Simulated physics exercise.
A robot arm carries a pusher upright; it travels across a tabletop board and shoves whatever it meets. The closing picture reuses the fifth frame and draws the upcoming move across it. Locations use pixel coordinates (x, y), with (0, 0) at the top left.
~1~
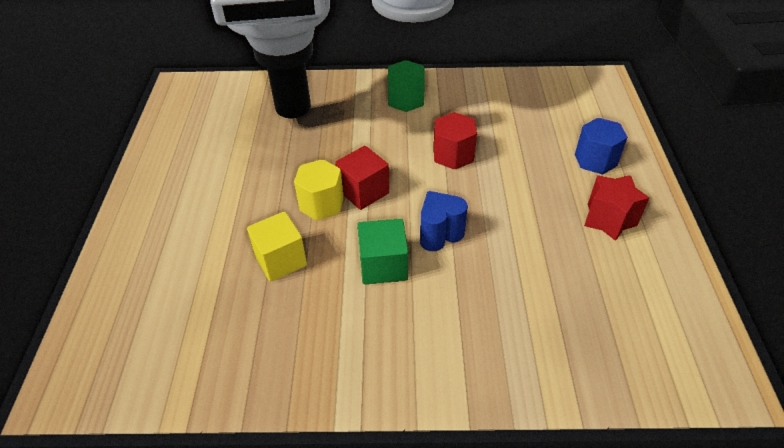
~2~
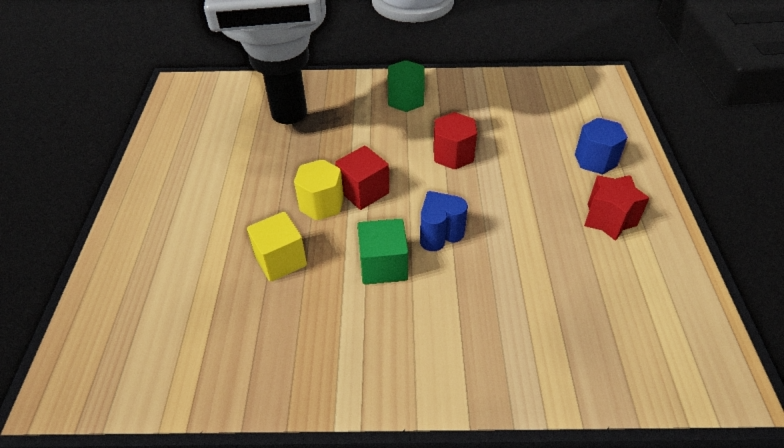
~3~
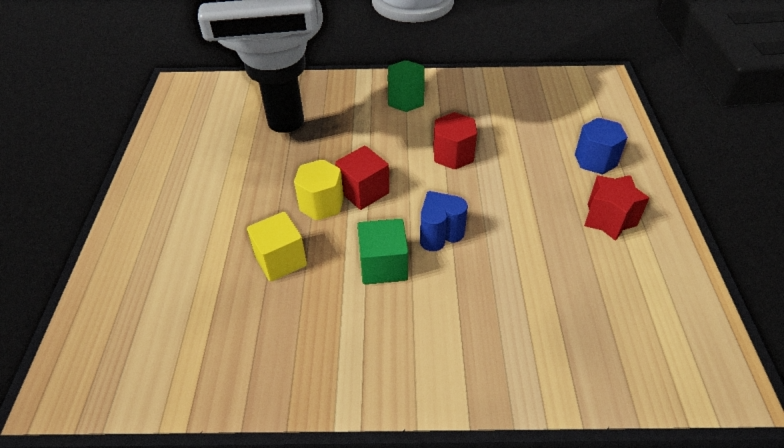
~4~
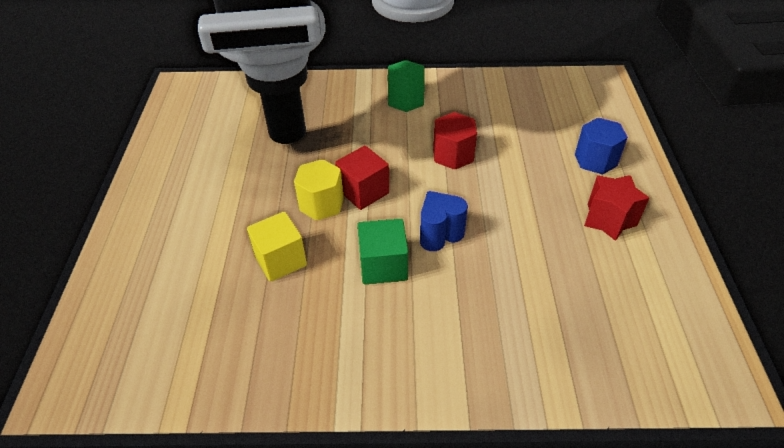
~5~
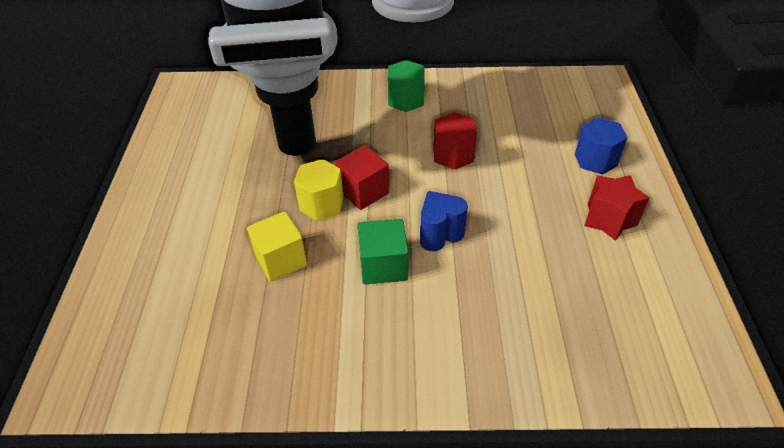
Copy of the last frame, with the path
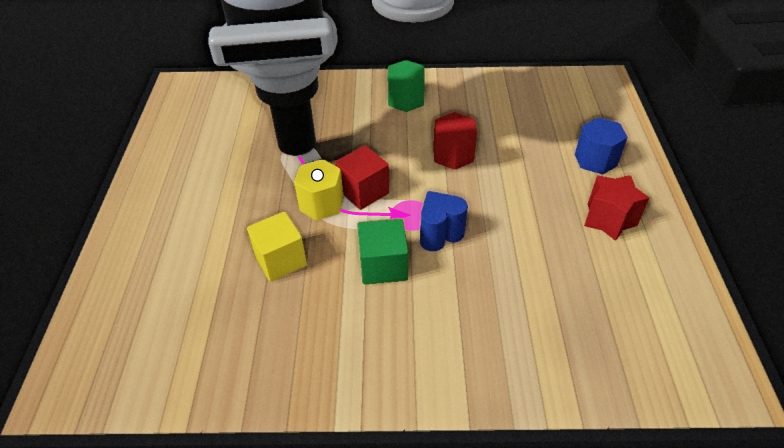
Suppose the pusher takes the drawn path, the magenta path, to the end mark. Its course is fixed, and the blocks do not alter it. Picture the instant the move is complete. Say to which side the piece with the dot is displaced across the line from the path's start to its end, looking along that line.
My prediction: Rightwards.
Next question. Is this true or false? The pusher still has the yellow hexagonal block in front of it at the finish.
Answer: False.
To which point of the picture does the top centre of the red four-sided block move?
Pixel (420, 159).
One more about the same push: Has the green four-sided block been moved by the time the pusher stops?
My answer is no.
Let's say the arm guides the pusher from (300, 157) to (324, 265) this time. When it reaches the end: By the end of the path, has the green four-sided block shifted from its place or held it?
It will be nudged away from its spot.
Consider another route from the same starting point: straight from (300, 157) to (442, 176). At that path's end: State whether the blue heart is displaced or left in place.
That block stands still.
The line goes from (300, 157) by way of (319, 189) and (356, 213) to (411, 215); the dot is on the yellow hexagonal block.
The first path, step by step. One third of the way, pusher at (318, 176); yellow hexagonal block at (323, 189).
Two thirds of the way, pusher at (354, 200); yellow hexagonal block at (337, 216), turned 35° clockwise; red four-sided block at (389, 168), turned 70° anticlockwise.
At the end, pusher at (411, 202); yellow hexagonal block at (337, 216), turned 35° clockwise; red four-sided block at (420, 159), turned 130° anticlockwise; green four-sided block unmoved; blue heart unmoved.
